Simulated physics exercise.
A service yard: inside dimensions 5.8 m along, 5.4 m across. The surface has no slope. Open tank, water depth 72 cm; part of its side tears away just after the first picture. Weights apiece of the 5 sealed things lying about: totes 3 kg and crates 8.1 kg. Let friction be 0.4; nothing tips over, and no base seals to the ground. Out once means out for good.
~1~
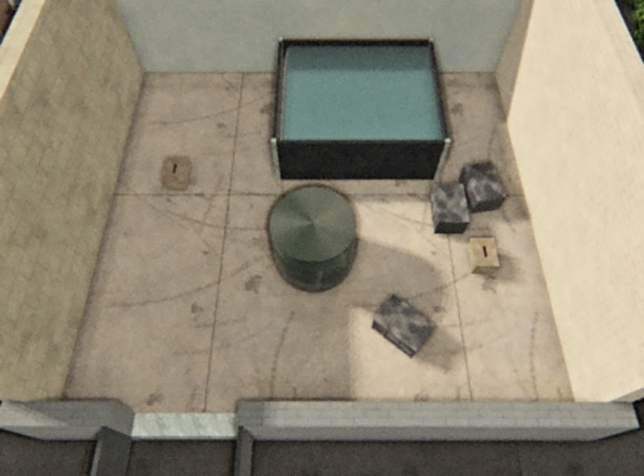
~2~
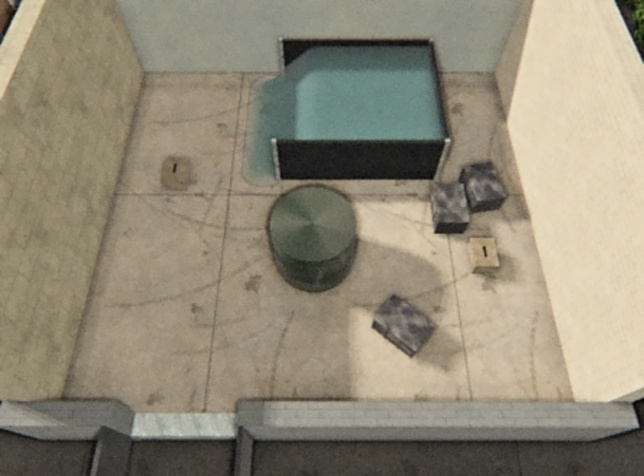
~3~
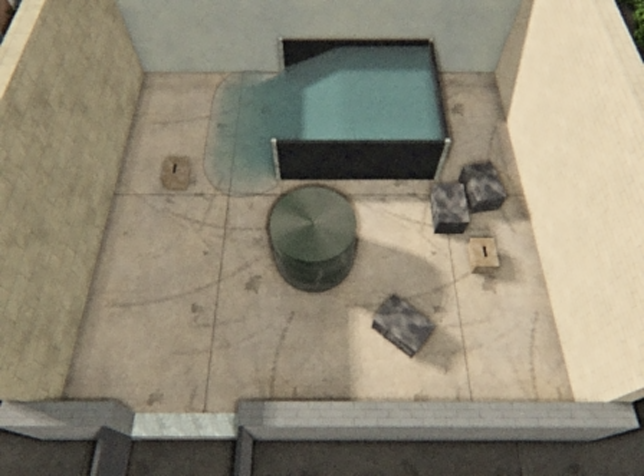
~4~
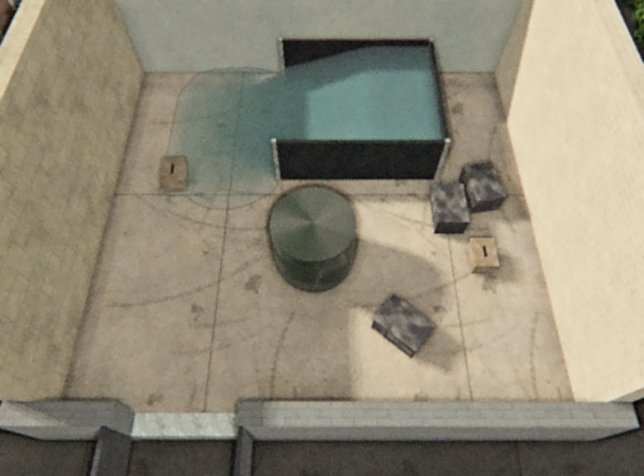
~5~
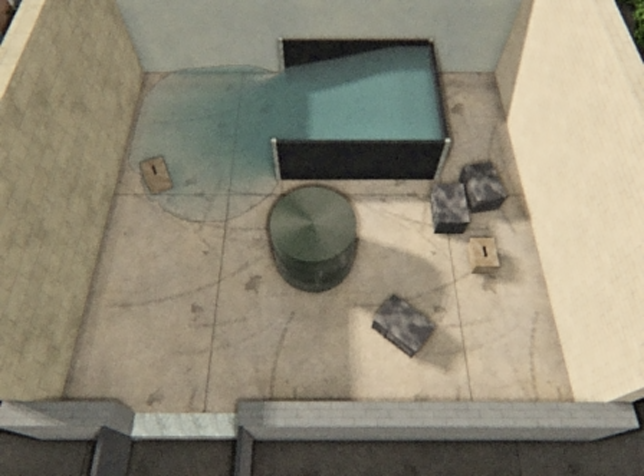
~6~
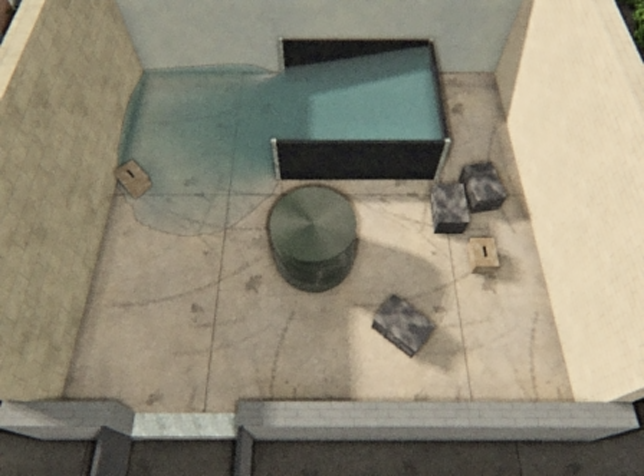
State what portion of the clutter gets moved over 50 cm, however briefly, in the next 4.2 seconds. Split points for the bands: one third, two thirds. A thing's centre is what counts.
My call: Under one third.
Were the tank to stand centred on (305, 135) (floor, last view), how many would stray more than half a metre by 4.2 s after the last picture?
So the tally would be 2.
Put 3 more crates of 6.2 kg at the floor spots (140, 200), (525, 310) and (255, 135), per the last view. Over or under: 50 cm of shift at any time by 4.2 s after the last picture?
Going through them in turn, I'd say beyond, not that far and beyond.
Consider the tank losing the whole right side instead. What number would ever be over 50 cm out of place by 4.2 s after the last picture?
The answer would then be 4.
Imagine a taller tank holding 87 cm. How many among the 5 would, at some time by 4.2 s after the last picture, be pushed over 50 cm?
It would come to 2 of them.
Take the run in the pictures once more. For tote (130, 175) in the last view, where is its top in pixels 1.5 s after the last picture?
About (82, 342), give or take.
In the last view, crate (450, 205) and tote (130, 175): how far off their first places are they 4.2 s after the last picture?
0 cm, washed out.
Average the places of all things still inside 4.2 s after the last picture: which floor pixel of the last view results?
Centre of the remaining things: Roughly (454, 242).
Then, 0.4 s after the last picture 1 of 5 are over 50 cm from their spots; 1 afloat.
Then, 1.5 s after the last picture 1 of 5 are over 50 cm from their spots; 1 afloat.
Then, 2.8 s after the last picture 1 of 5 are over 50 cm from their spots; 1 afloat.
Then, 4.2 s after the last picture 1 of 5 are over 50 cm from their spots, and 1 have been at some point; 0 afloat.
